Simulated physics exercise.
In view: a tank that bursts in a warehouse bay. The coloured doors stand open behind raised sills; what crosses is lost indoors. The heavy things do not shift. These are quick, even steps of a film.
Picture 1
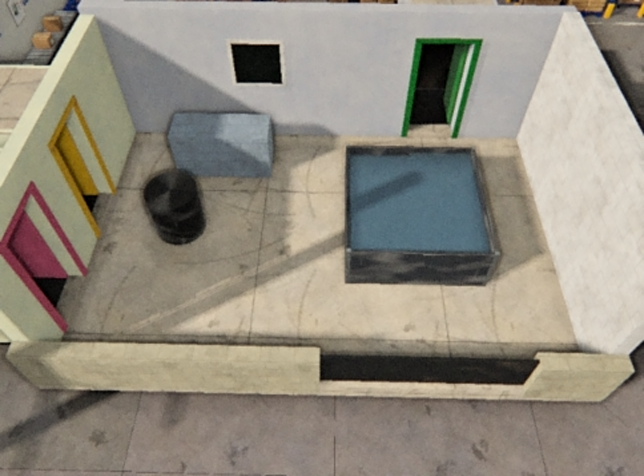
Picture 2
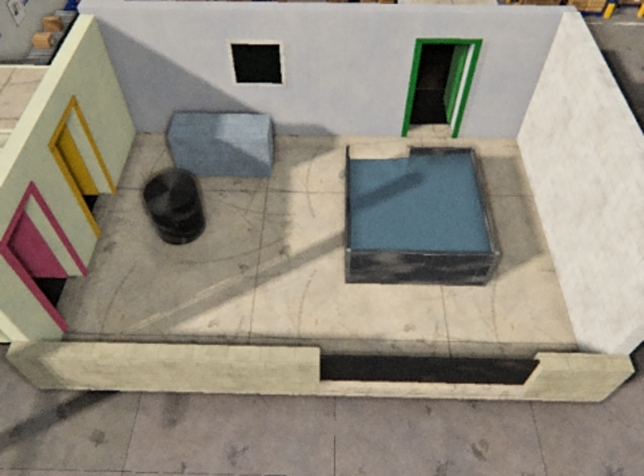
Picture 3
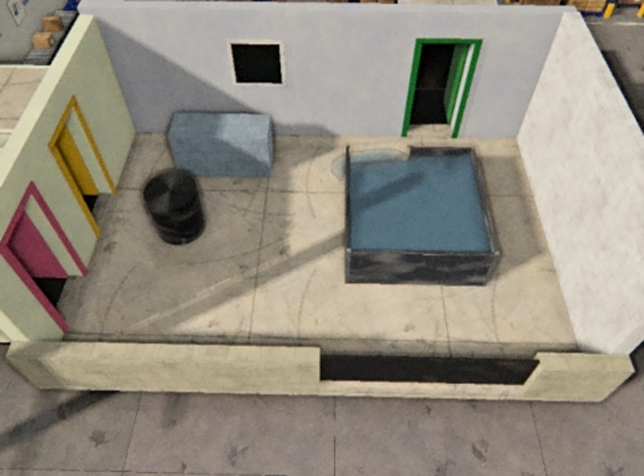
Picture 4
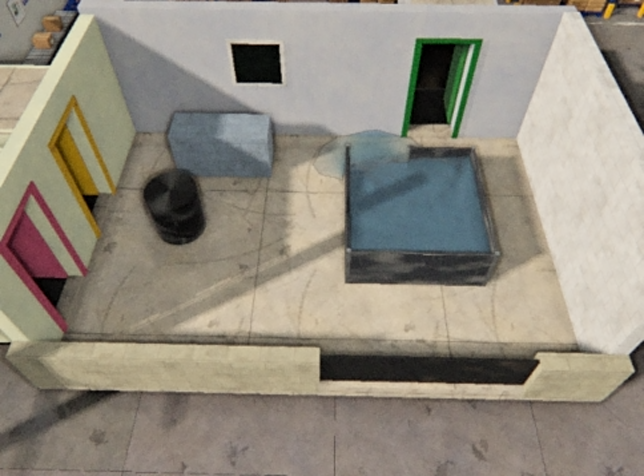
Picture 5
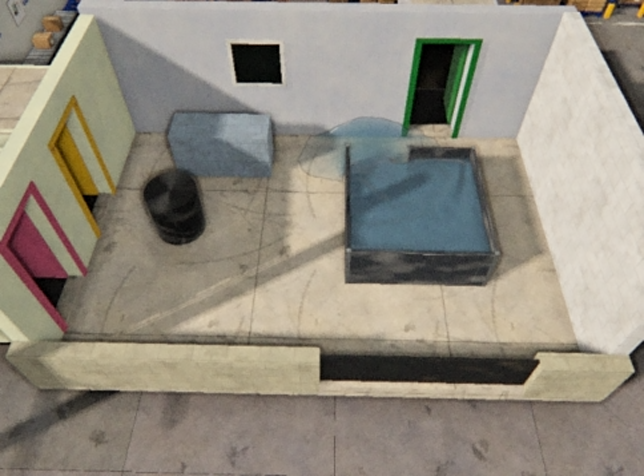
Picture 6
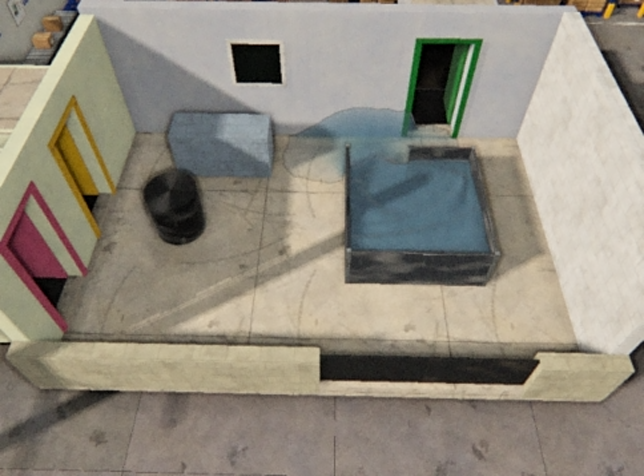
A square, dark-walled tank of blue water stands right of centre in a roofless warehouse bay, seen from high above by a still camera. Around it are a black barrel and a grey-blue block on the left, pink and yellow doorways in the left wall, and a green one at the back. A gap opens in the tank's far side, and a thin pale-blue sheet pours out and spreads backward and leftward across the floor.
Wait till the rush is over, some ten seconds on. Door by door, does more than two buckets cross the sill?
One by one: The yellow door admits no more than that; the green door lets in a lot; the pink door lets in a lot.
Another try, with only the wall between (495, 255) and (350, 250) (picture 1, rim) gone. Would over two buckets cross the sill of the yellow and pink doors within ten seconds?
Yellow door is over; pink door goes over.
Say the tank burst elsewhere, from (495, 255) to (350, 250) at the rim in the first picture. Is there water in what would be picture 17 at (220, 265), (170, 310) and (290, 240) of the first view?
As listed: Flooded, wet, dry.
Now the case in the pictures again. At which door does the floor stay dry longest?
It is the pink one.
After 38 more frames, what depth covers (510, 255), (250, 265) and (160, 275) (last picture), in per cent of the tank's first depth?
In turn 12, 2 and 2 in a hundred.
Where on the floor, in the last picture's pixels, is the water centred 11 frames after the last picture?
I would point to (376, 195).
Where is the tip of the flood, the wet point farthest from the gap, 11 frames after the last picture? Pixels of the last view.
Near (136, 134).
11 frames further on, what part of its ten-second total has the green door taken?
Near 45 in a hundred.
A moment on, water covers 15 % of the floor; the yellow door not reached, the green door under two buckets in, the pink door not reached.
Next, water covers 30 % of the floor; the yellow door not reached, the green door over two buckets in, the pink door not reached.
Then, water covers 75 % of the floor; the yellow door wet at the sill, nothing in, the green door over two buckets in, the pink door wet at the sill, nothing in.
Later, water covers 95 % of the floor; the yellow door under two buckets in, the green door far over two buckets in, the pink door under two buckets in.
In the end, water covers 100 % of the floor; the yellow door under two buckets in, the green door far over two buckets in, the pink door over two buckets in.
